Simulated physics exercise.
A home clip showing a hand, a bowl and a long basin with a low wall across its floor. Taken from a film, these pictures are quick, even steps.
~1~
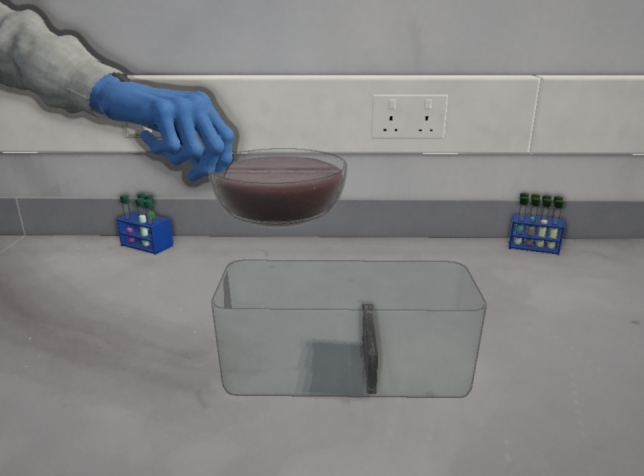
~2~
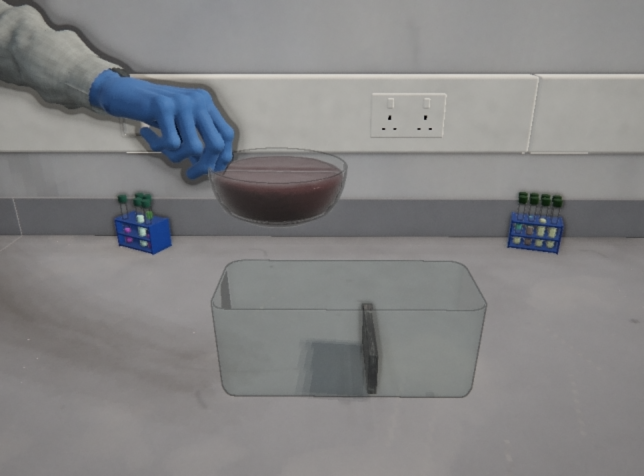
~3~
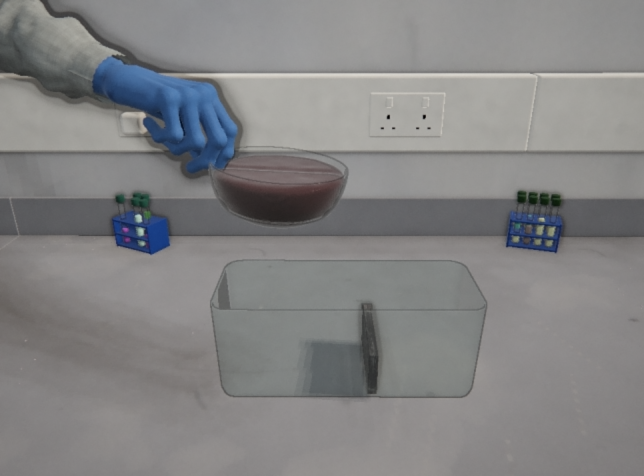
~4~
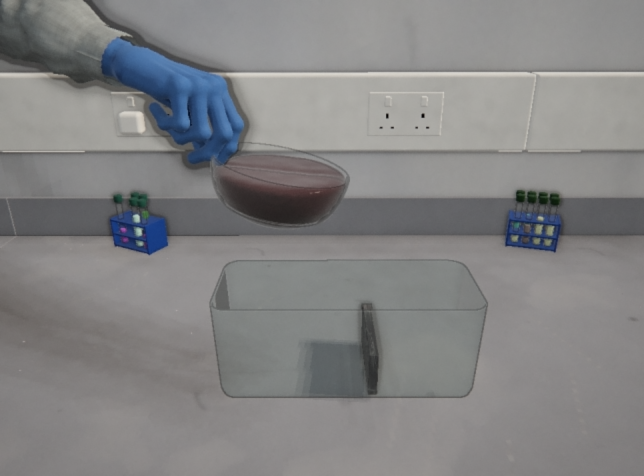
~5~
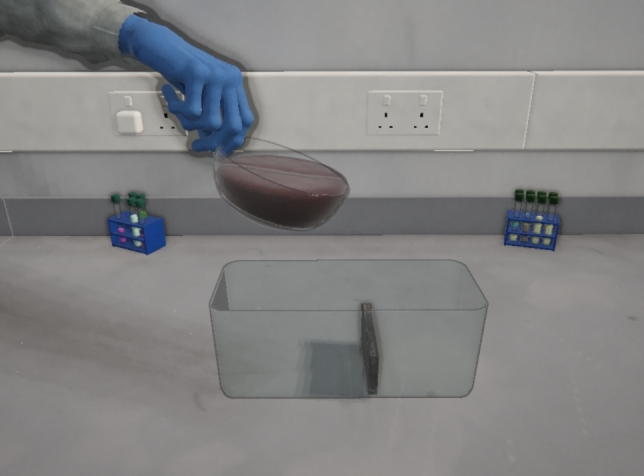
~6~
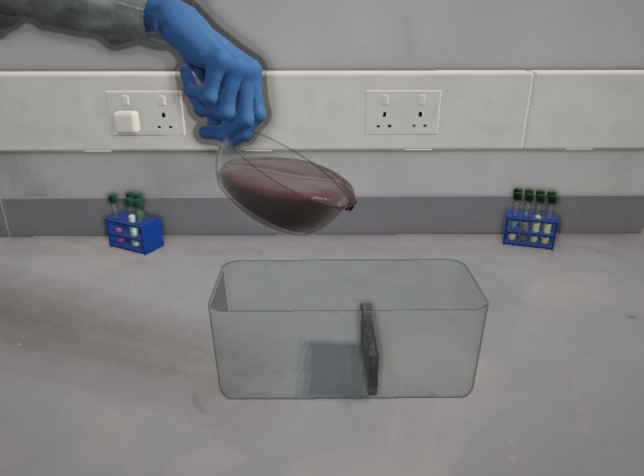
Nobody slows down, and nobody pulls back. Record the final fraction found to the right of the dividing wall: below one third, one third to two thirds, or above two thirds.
Final fraction right of the wall: One third to two thirds.
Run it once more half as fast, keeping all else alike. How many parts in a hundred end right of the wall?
Near 75 parts in a hundred.
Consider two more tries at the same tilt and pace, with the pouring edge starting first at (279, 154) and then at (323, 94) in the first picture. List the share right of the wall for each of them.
Close to 5 in a hundred, then close to 50 in a hundred.
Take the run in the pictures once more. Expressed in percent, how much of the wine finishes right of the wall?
About 55 per cent.
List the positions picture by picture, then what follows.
It leans 0°; its right rim is at (346, 166); the wine meets the walls at (214, 171) and (344, 171); the long basin's rim runs from (221, 284) to (475, 286); the wall's top is at (370, 329), in the first picture.
It leans 1°; its right rim is at (346, 167); the wine meets the walls at (214, 170) and (344, 171), in the second picture.
It leans 6°; its right rim is at (347, 172); the wine meets the walls at (214, 167) and (345, 173), in the third picture.
It leans 12°; its right rim is at (348, 179); the wine meets the walls at (216, 165) and (347, 176), in the fourth picture.
It leans 21°; its right rim is at (348, 190); the wine meets the walls at (218, 164) and (350, 183); 2 per cent is over the edge, in the fifth picture.
It leans 31°; its right rim is at (346, 201); the wine meets the walls at (220, 166) and (334, 184); 8 per cent is over the edge, in the sixth picture.
A moment on, the bowl is tipped on its side and 12 per cent is still to pour, 5 is left of the wall and 42 right of it.
Next, the bowl is tipped on its side and 1 per cent is still to pour, 28 is left of the wall and 54 right of it.
Then the bowl is tipped on its side and 0 per cent is still to pour, 38 is left of the wall and 56 right of it.
Later the bowl is tipped on its side and 0 per cent is still to pour, 40 is left of the wall and 54 right of it.
In the end 40 per cent lies left of the wall, 54 right of it and 6 outside.
